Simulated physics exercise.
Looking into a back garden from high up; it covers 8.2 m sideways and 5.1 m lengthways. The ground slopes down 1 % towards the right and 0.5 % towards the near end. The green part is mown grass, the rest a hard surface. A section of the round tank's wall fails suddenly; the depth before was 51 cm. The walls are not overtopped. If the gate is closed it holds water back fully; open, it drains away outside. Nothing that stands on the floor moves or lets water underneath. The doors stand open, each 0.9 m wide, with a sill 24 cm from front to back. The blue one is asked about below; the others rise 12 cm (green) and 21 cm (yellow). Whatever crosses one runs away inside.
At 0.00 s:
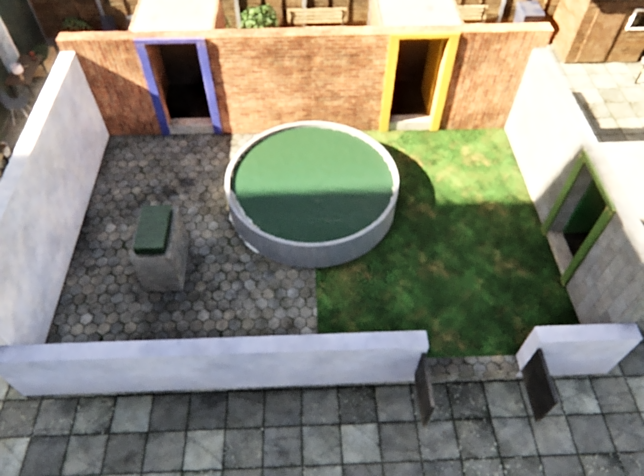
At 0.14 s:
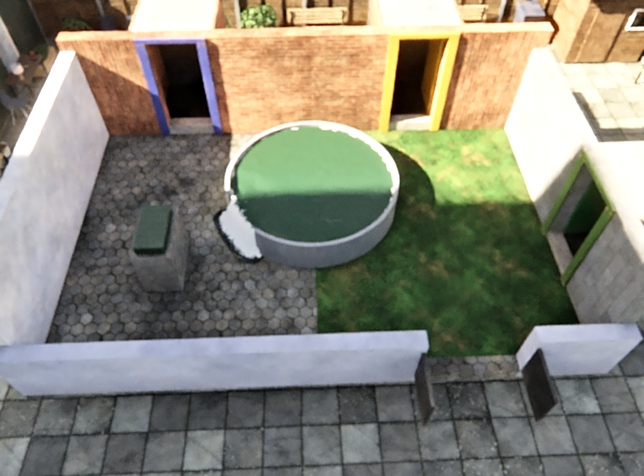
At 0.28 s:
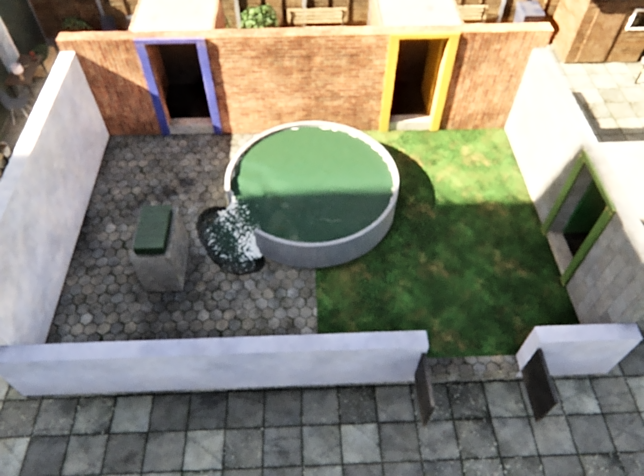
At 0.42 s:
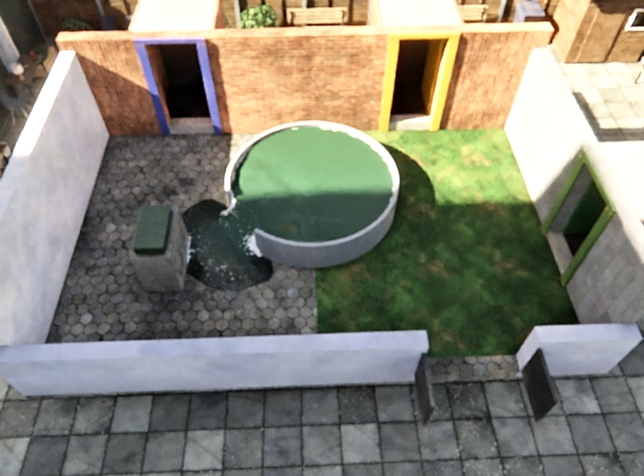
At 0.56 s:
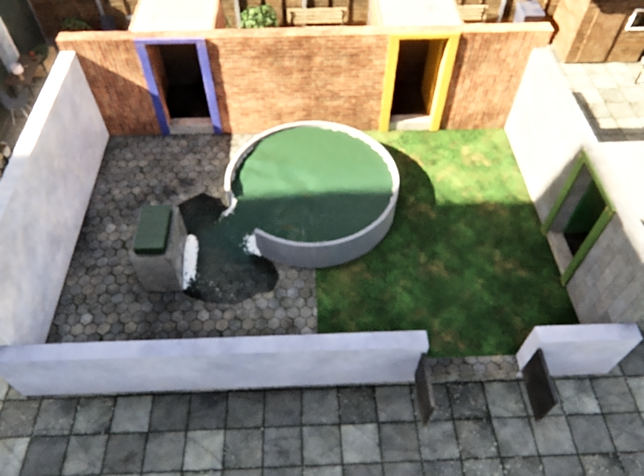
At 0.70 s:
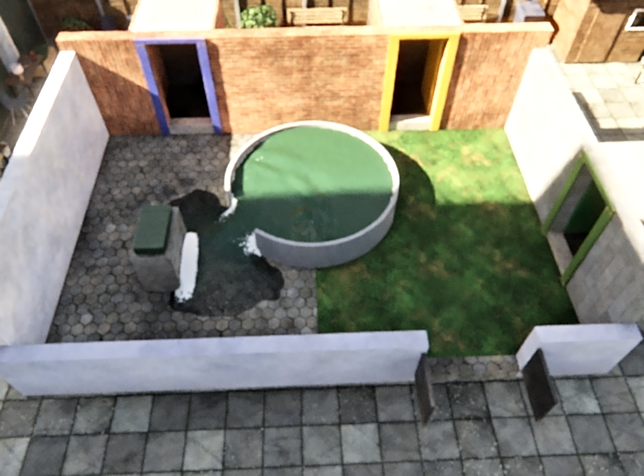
In a walled back garden seen from above, the side of a round tank broke open at the lower left, and water gushed out, spreading over the paving and washing against a nearby block.
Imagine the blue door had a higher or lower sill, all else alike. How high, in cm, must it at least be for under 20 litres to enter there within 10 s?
It would have to be roughly 8 cm high.
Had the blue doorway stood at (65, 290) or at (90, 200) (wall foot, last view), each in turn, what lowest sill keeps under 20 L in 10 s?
About 10.0 and 12.5 cm.
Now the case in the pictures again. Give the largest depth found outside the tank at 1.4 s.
About 35 cm.
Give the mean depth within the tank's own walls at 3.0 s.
About 34 cm.
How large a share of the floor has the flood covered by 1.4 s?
Near 20 per cent is wet.
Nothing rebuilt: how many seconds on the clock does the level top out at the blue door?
Around 8.0 s.
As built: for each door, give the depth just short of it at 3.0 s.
Depths in cm: Green 0, yellow 0, blue 0.
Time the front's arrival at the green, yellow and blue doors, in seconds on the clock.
Green 7.5 s, yellow 8.0 s, blue 3.4 s.
After 1.4 s water covers 20 % of the floor, deepest (35 cm) near (192, 247); it has not reached the blue door.
After 3.0 s water covers 40 % of the floor, deepest (30 cm) near (192, 247); it has not reached the blue door.
After 10.0 s water covers 95 % of the floor, deepest (16 cm) near (259, 152); 11 cm at the blue door, 0 litres in over its 22 cm sill.
At the blue door as built, the water arrived by 3.5 s and peaked near 12 cm at 7.8 s.
Run again over the same 10 s with other heights there, 27 litres in over 7 cm, 8 litres over 9.5 cm. The limit of 20 litres is kept from about 8 cm up.
